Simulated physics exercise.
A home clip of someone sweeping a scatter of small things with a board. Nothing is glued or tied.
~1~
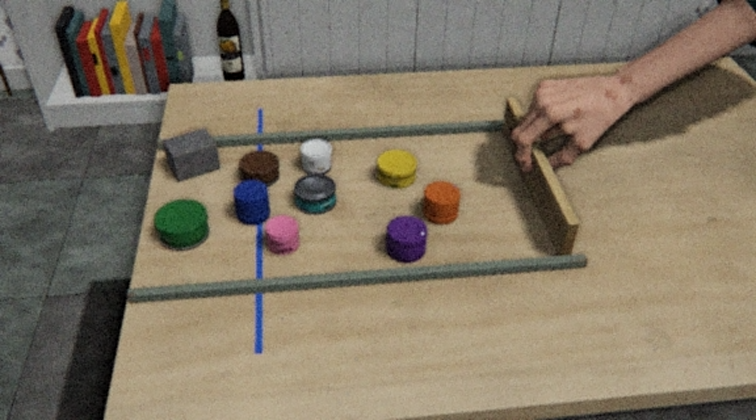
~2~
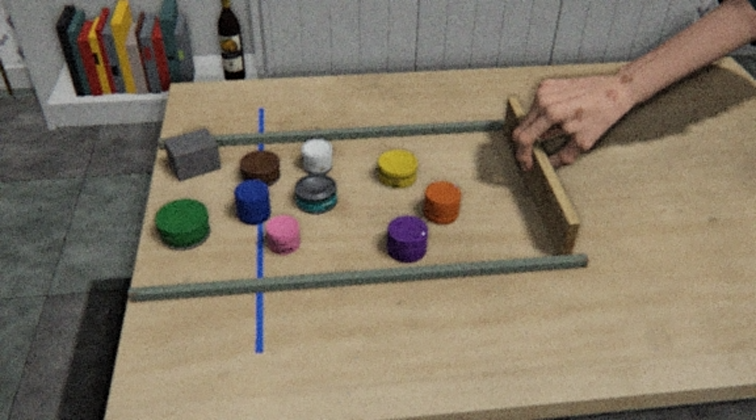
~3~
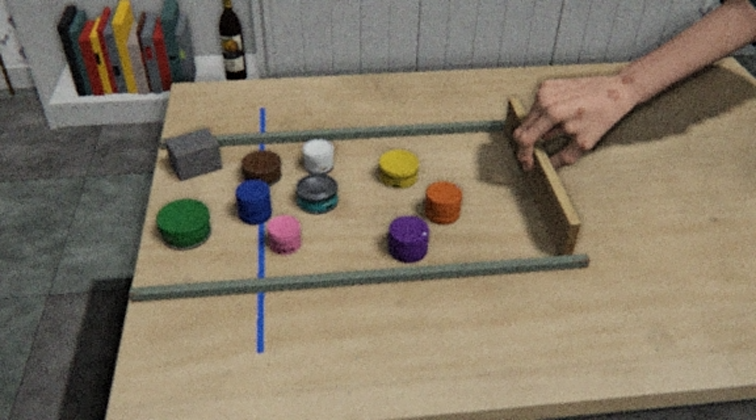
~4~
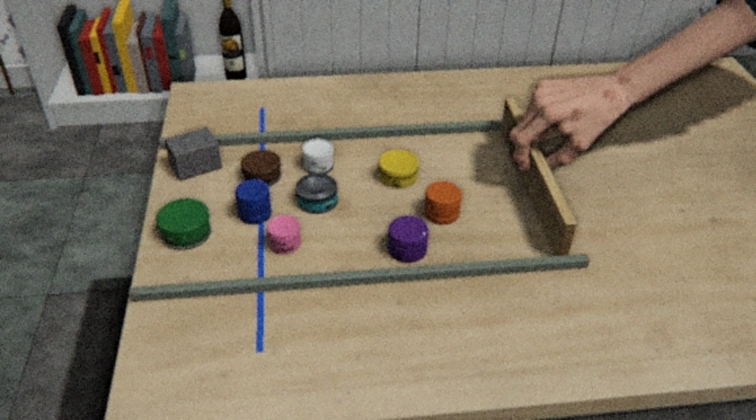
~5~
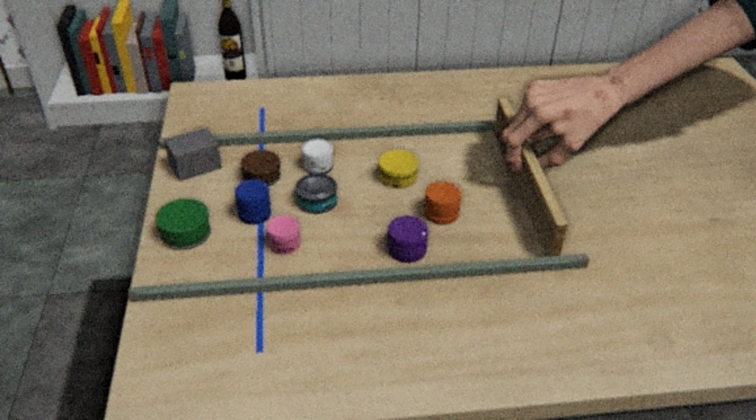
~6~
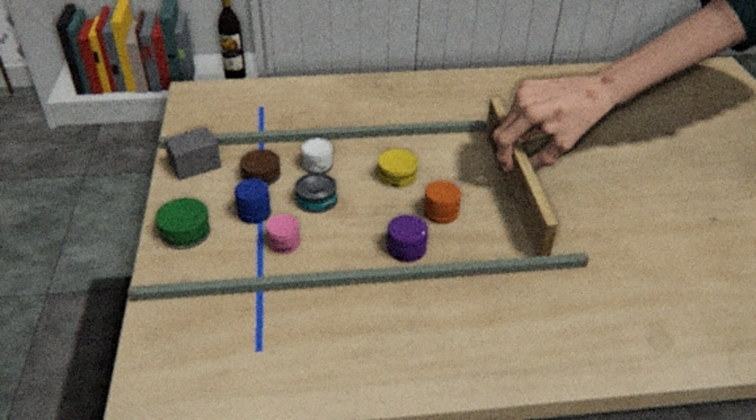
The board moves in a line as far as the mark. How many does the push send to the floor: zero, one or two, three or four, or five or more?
In the end the number that fall off is zero.
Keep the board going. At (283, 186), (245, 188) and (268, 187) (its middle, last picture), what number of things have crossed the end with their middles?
Place by place, 0, 0 and 0.
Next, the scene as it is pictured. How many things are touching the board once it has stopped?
In contact: 5.
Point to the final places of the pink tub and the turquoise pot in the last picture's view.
Near (211, 242) and (239, 203).
Early on, none off yet; green pot at rest near (183, 223); grey block at rest near (193, 153); blue lid at rest near (253, 202).
Finally, the number that fall off is zero.
